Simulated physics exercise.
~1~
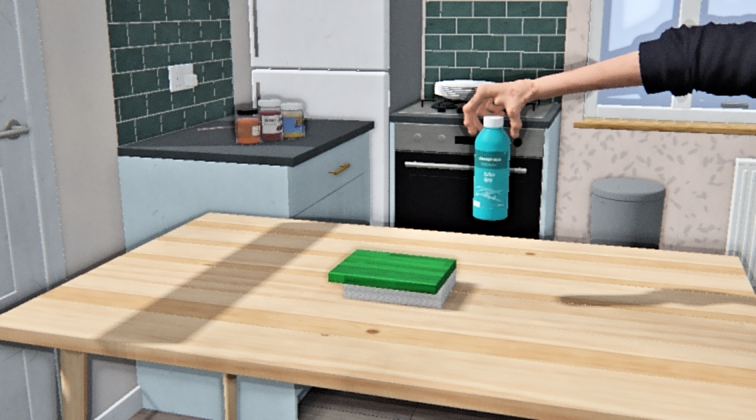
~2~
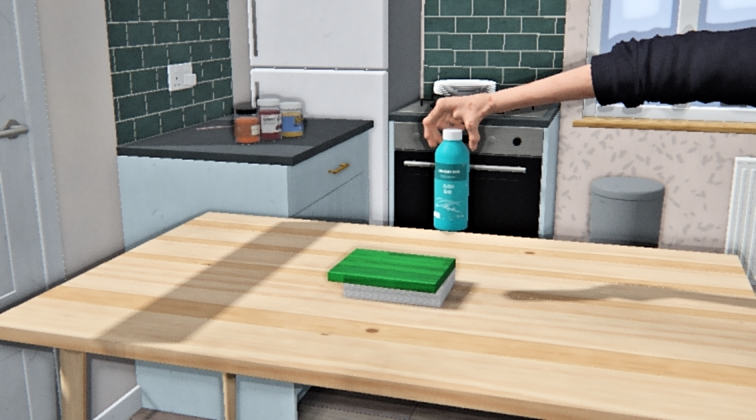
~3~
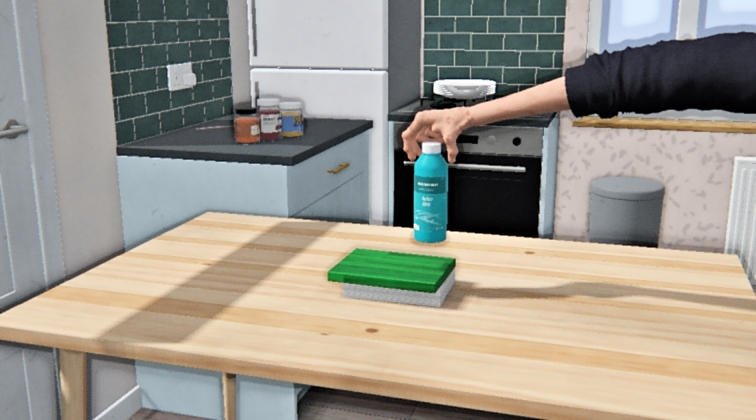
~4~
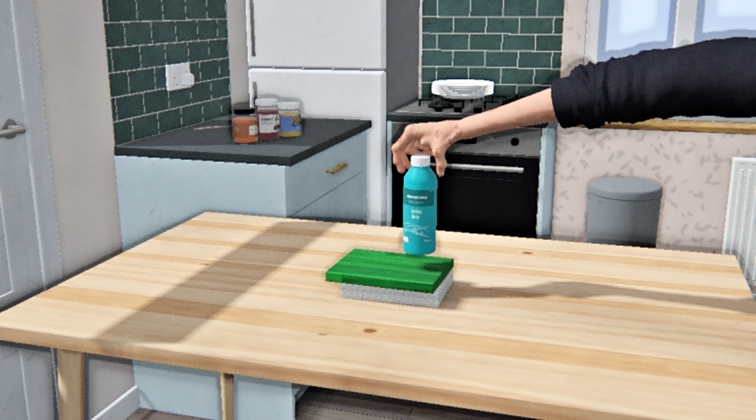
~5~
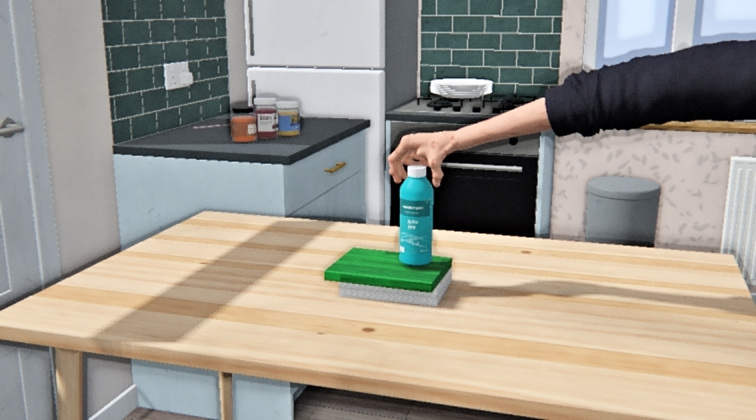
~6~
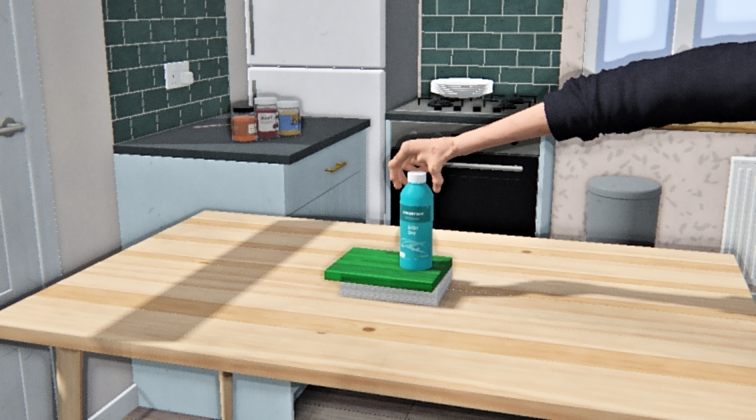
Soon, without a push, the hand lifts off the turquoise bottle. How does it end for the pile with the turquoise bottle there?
It stands.
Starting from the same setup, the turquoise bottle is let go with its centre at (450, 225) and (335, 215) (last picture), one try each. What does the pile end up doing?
First try: The pile topples; second try: It topples.
Then, 0.50 s on from there, no change.
Then, 1.20 s on from there, turquoise bottle resting near (417, 220).
In the end, all 3 unmoved. At the end, from the last picture's camera, turquoise bottle near (417, 220). The pile keeps its balance.
